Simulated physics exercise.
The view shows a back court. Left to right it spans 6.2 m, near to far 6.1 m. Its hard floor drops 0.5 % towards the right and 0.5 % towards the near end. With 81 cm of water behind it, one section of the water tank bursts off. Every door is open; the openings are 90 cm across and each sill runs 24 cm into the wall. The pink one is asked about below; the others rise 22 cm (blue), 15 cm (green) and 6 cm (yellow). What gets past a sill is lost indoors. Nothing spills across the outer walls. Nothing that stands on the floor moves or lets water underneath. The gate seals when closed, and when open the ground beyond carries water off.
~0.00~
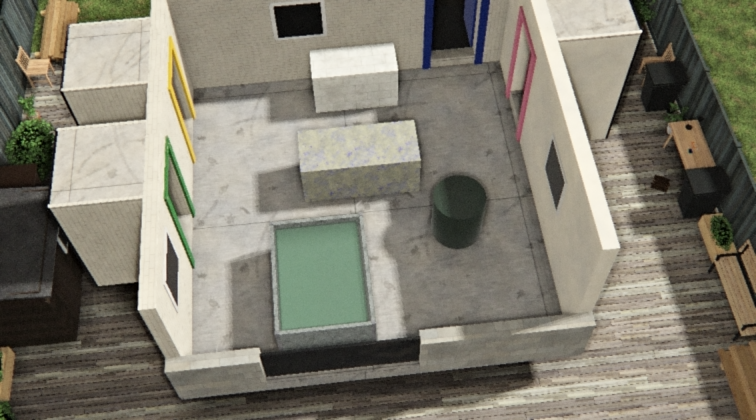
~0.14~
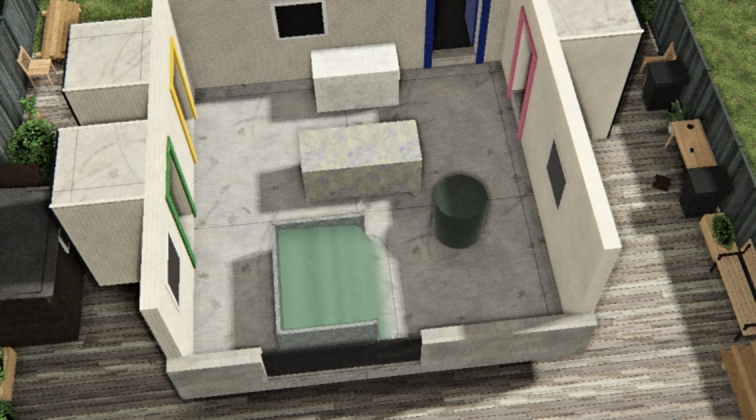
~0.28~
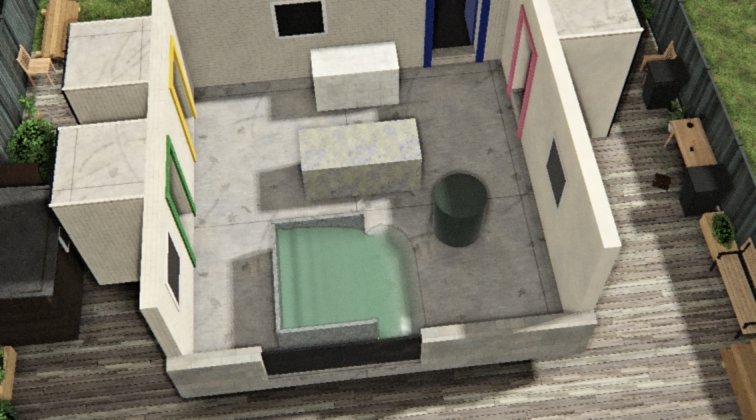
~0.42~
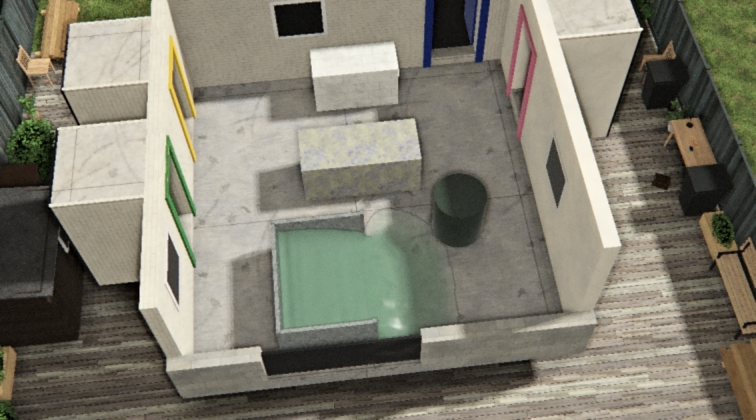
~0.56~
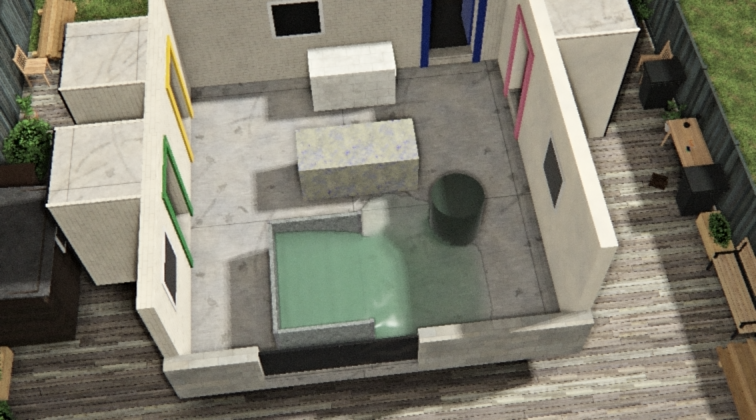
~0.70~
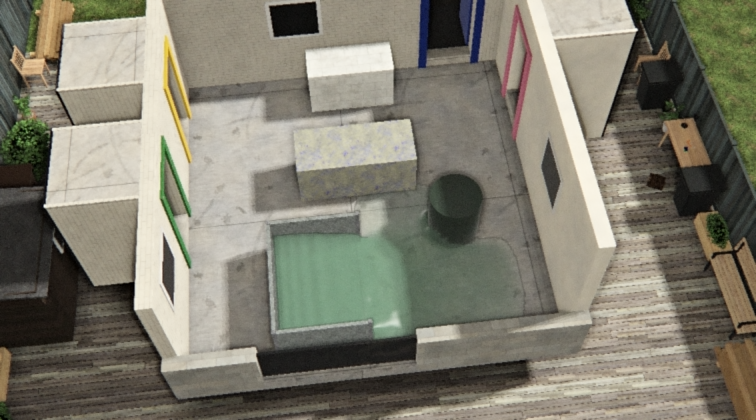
To begin with, green water sits still in a rectangular tank near the front of a walled court with coloured doorways. Then the tank's right side opens and water pours out, spreading rightward across the grey floor in a thin sheet that reaches around the dark round drum.
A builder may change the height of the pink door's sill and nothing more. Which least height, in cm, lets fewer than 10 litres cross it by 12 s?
Some 12.5 cm above the ground.
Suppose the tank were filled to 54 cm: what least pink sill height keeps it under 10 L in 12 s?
Some 7.5 cm.
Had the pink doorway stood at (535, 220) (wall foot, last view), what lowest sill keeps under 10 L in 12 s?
Roughly 21 cm.
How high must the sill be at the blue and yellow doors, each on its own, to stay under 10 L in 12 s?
About 22 cm at blue and 6.5 cm at yellow.
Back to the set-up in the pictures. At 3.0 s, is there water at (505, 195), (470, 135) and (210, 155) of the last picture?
In that order: Under water, wet, dry.
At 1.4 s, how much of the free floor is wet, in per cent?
Some 30 per cent of it.
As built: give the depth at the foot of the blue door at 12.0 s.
About 5.0 cm.
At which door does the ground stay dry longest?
Last comes the yellow one.
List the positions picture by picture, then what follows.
Still water, 81 cm deep, in the water tank at (321, 274); the pink door at (520, 83) is dry, in the first picture.
Water pours out at (368, 283) and has run 0.3 m, to (393, 327); about 10 cm deep outside, 81 cm at the back, in the second picture.
The front is at (421, 320), 0.8 m from the gap at (368, 284); 1.7 m2 of floor is wet, 73 cm left at the back, in the third picture.
The gap is at (367, 285), the front 1.4 m out at (453, 319); the back of the water tank holds 69 cm, in the fourth picture.
The front is at (485, 293), 2.0 m from the gap at (365, 285); 4.8 m2 of floor is wet, 65 cm left at the back, in the fifth picture.
The gap is at (363, 286), the front 2.6 m out at (519, 299); the back of the water tank holds 57 cm; 2.3 m in a straight line remain to the pink door at (516, 81), in the sixth picture.
After 1.4 s water covers 30 % of the floor, deepest (57 cm) near (547, 326); it has not reached the pink door.
After 3.0 s water covers 55 % of the floor, deepest (28 cm) near (467, 248); 7 cm at the pink door, 0 litres in over its 25 cm sill.
After 12.0 s water covers 95 % of the floor, deepest (12 cm) near (537, 241); 7 cm at the pink door, 0 litres in over its 25 cm sill.
At the pink door as built, the water arrived by 1.8 s and peaked near 18 cm at 6.4 s.
With a sill of 11 cm, 20 litres would have come in within the 12 s; with 15 cm, 3 litres. So under 10 litres takes about 12.5 cm.
